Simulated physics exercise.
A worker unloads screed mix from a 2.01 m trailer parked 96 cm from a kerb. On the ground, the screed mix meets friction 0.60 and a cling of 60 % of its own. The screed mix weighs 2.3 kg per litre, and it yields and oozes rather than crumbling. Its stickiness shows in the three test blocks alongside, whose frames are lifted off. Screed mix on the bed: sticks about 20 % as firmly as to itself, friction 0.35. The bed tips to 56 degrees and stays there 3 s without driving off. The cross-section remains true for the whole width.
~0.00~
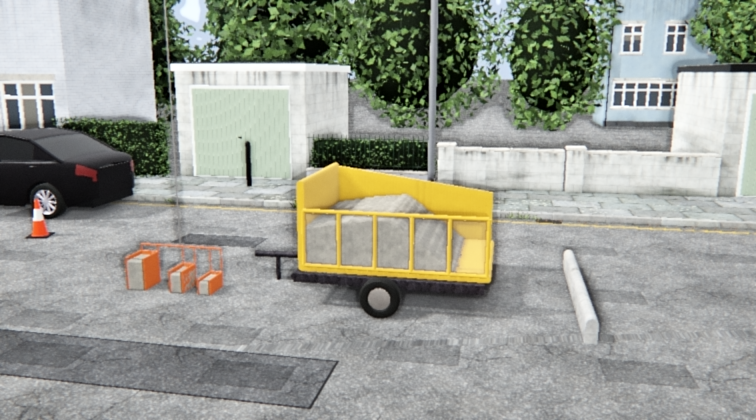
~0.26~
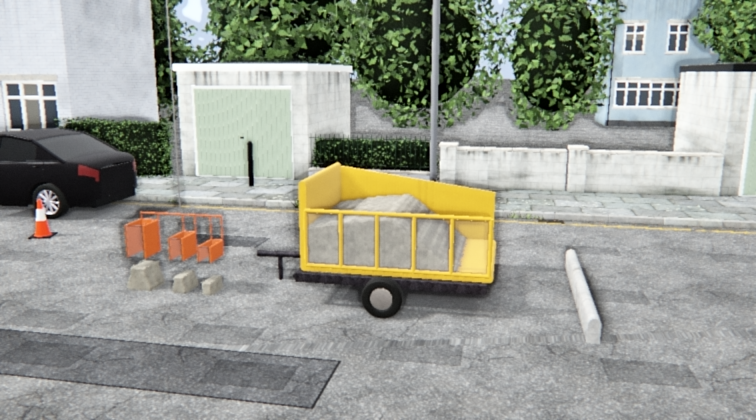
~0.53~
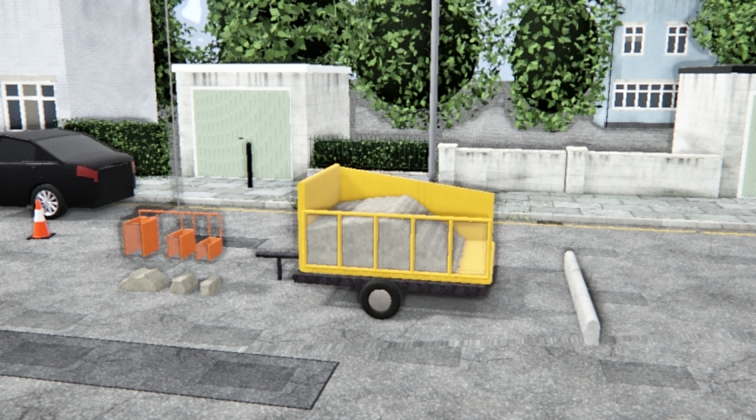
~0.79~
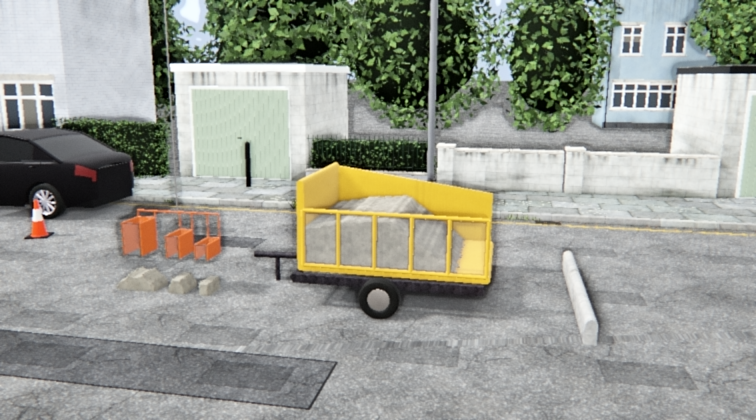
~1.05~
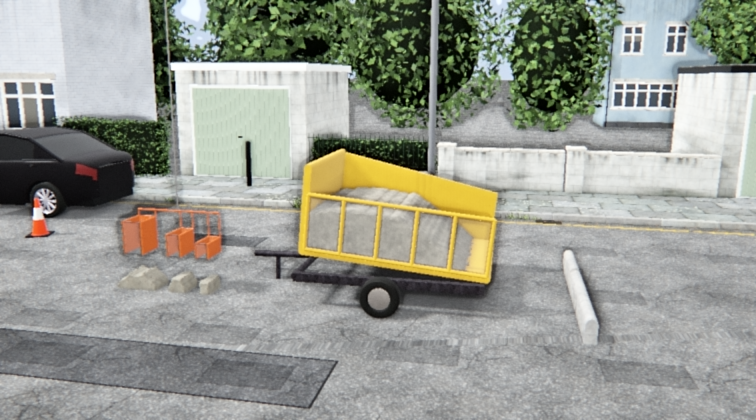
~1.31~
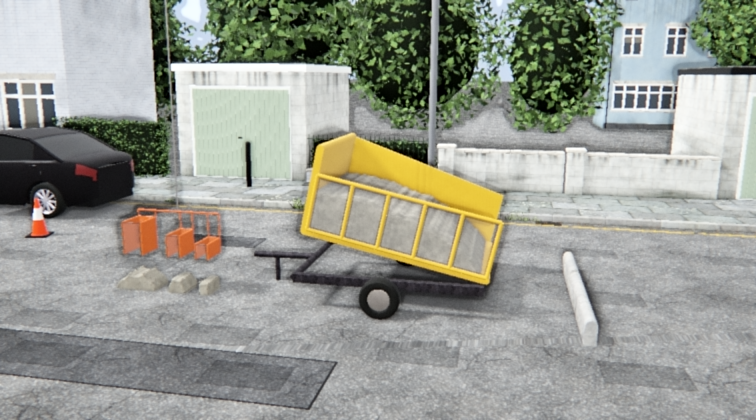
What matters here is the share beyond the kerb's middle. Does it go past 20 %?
Yes.
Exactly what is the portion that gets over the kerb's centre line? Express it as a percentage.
Estimate: Near 30 %.
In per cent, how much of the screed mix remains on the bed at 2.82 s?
Near 12 %.
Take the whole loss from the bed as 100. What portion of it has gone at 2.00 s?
I'd put it near 20 per cent.
After 2.00 s, the tilt is 30 degrees, 77 % is on the bed and 0 % past the kerb's middle.
After 2.82 s, the tilt is 51 degrees, 12 % is on the bed and 13 % past the kerb's middle.
After 3.64 s, the tilt is 56 degrees, none is on the bed and 32 % past the kerb's middle.
After 4.45 s, the tilt is 56 degrees, none is on the bed and 32 % past the kerb's middle.
After 6.15 s, at the end, the tilt is 56 degrees, none is on the bed and 32 % past the kerb's middle.
